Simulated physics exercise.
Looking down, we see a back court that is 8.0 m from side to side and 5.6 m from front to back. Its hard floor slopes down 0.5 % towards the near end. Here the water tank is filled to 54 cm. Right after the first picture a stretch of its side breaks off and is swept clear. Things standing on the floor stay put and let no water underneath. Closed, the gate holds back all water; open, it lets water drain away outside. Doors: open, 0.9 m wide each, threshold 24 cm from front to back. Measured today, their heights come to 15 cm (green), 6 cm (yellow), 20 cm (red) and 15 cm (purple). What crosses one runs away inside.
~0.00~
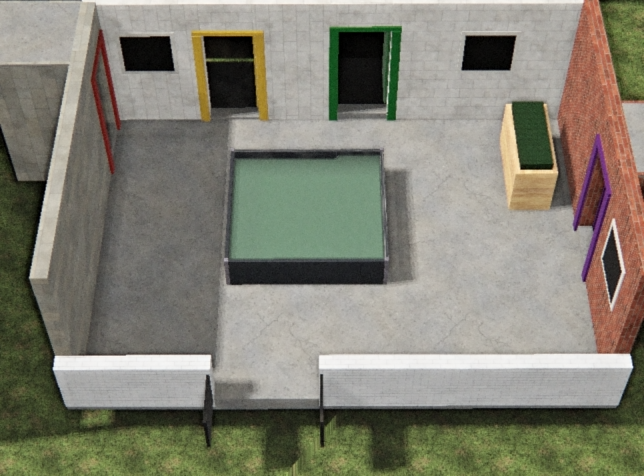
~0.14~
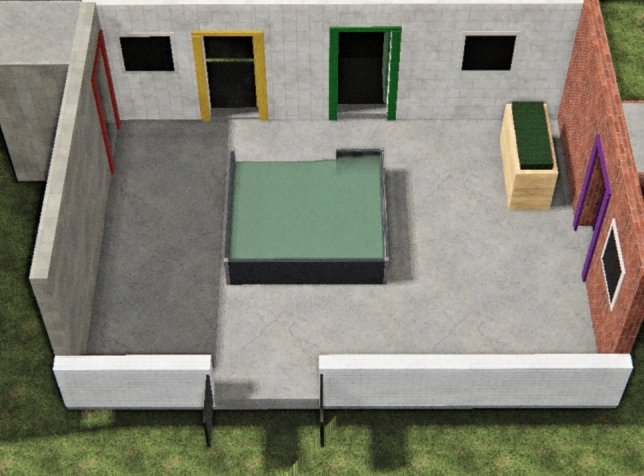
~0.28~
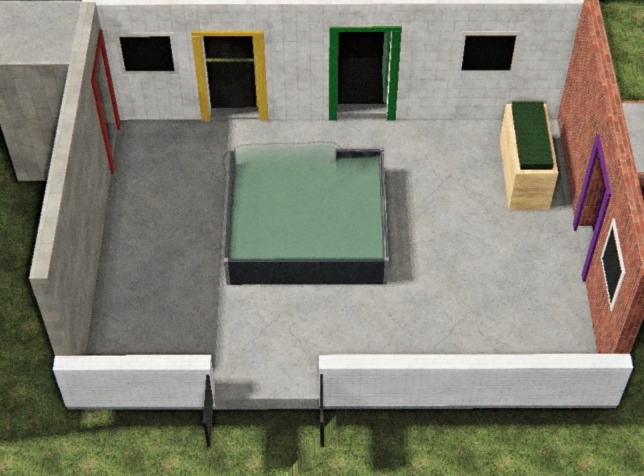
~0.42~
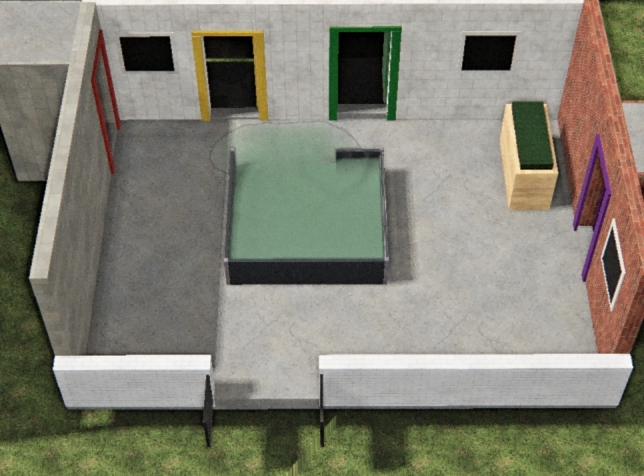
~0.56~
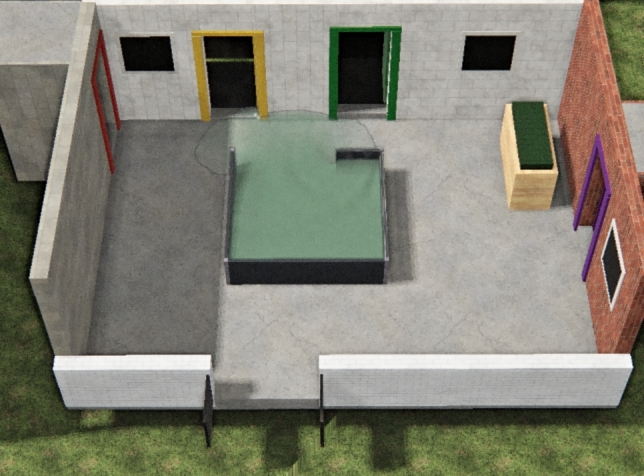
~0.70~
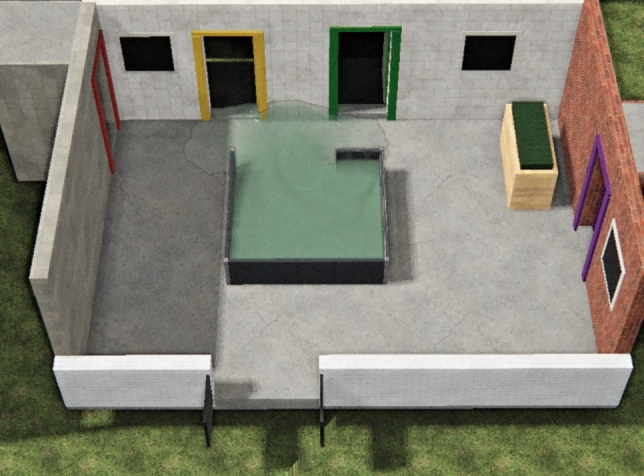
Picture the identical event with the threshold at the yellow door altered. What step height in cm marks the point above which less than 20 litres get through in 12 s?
The point is around 30 cm.
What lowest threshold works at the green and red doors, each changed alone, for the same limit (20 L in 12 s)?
You'd want about 14.0 centimetres at green and about 23 centimetres at red.
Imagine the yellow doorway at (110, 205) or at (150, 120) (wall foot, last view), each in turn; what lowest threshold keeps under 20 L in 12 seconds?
Minimums: Roughly 9.5 cm and 21 cm.
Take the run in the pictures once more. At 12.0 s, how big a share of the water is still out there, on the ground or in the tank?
Roughly 76 per cent of the water.
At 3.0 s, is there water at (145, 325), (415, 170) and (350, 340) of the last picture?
First bone-dry, second wet through, third bone-dry.
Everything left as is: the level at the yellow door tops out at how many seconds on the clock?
Some 2.0 s, more or less.
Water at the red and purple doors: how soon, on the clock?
Red 2.0 s, purple 4.5 s.
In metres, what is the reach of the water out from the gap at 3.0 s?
It gets close to 5.0 metres out.
After 1.4 s water covers 15 % of the floor, deepest (42 cm) near (287, 127); 26 cm at the yellow door, 69 litres in over its 6 cm threshold.
After 3.0 s water covers 35 % of the floor, deepest (34 cm) near (120, 120); 22 cm at the yellow door, 302 litres in over its 6 cm threshold.
After 12.0 s water covers 100 % of the floor, deepest (10 cm) near (341, 384); 5 cm at the yellow door, 473 litres in over its 6 cm threshold.
At the yellow door as built, the water arrived by 0.6 s and peaked near 27 cm at 2.0 s.
With a threshold of 25.5 cm, 50 litres would have come in within the 12 s; with 34.5 cm, 5 litres. So under 20 litres takes about 30 cm.
